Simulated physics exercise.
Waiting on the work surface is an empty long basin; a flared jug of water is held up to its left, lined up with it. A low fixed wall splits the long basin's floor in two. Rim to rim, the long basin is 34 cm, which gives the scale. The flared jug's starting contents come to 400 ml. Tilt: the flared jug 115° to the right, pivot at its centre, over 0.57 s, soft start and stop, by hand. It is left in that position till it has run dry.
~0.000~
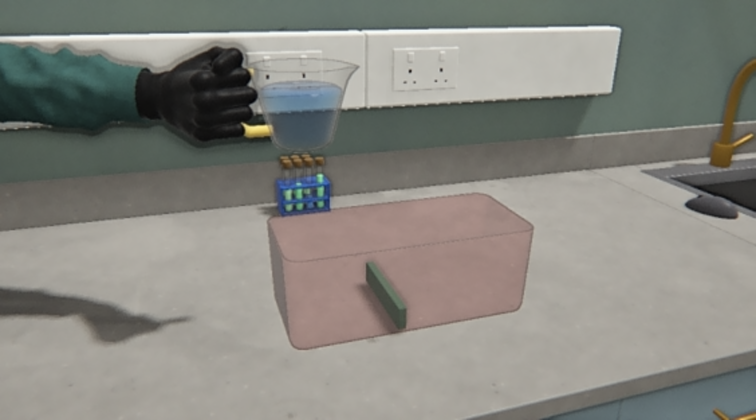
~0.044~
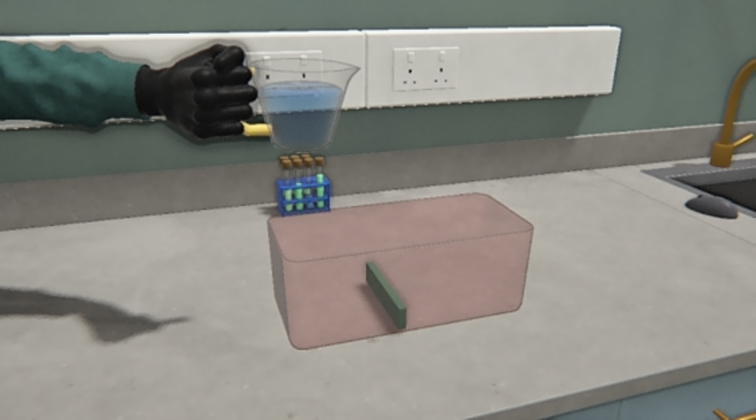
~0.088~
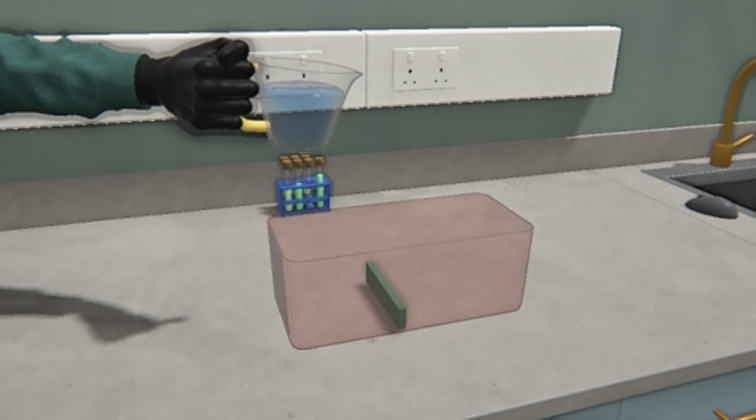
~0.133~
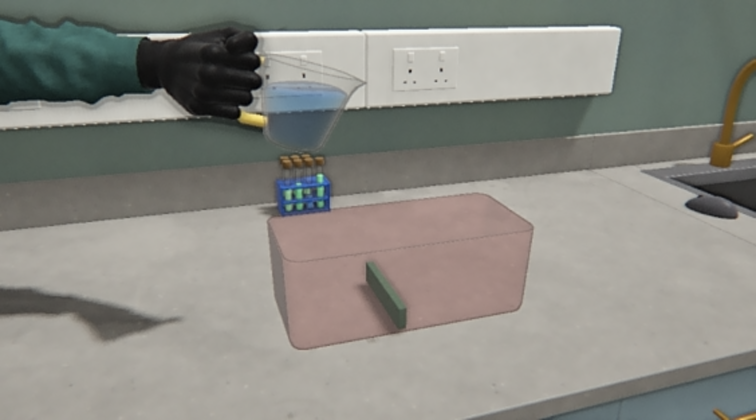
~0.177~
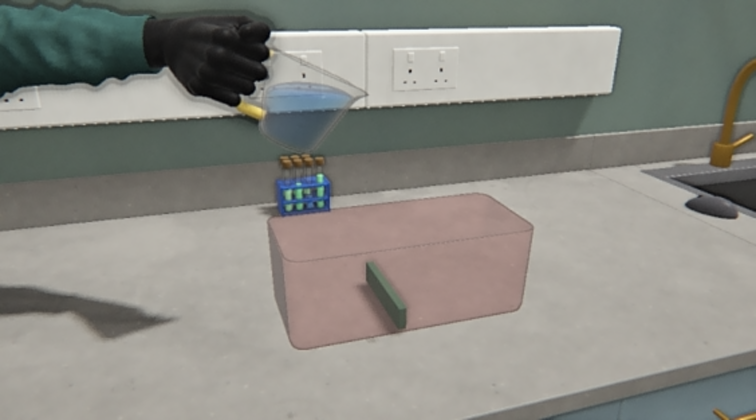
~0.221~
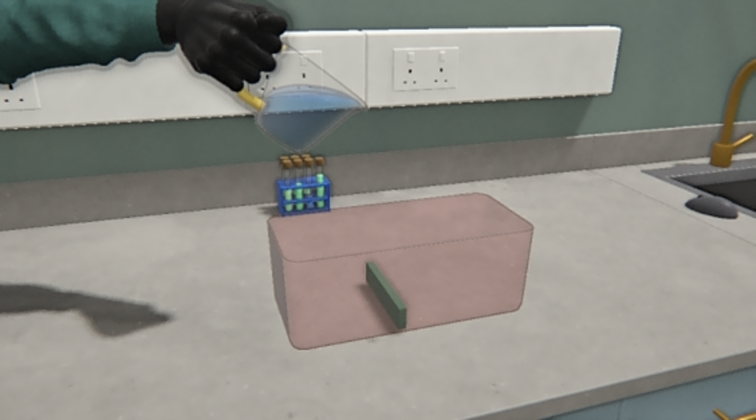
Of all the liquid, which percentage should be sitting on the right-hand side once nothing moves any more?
Around 53 per cent should be sitting there.
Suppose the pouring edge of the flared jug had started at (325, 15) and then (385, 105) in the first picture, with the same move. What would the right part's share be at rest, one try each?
Near 20 in a hundred on the first go and near 80 in a hundred on the second.
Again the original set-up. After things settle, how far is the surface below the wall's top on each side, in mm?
Left: Roughly 24 mm; right: Roughly 26 mm.
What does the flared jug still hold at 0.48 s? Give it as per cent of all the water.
I'd estimate some 26 % remains.
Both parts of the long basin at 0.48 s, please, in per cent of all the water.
Lab note: Left near 4, right near 26.
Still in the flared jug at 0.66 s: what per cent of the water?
Around 0 percent of it.
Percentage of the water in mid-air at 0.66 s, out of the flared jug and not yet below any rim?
About 5 per cent.
After 0.48 s the tilt is 107° and 27 per cent is still to pour, 4 is left of the wall and 27 right of it.
After 0.66 s the tilt is 115° and 0 per cent is still to pour, 45 is left of the wall and 49 right of it.
After 0.86 s the tilt is 115° and 0 per cent is still to pour, 46 is left of the wall and 51 right of it.
After 1.07 s the tilt is 115° and 0 per cent is still to pour, 45 is left of the wall and 53 right of it.
In the end 45 per cent lies left of the wall, 53 right of it and 2 outside.
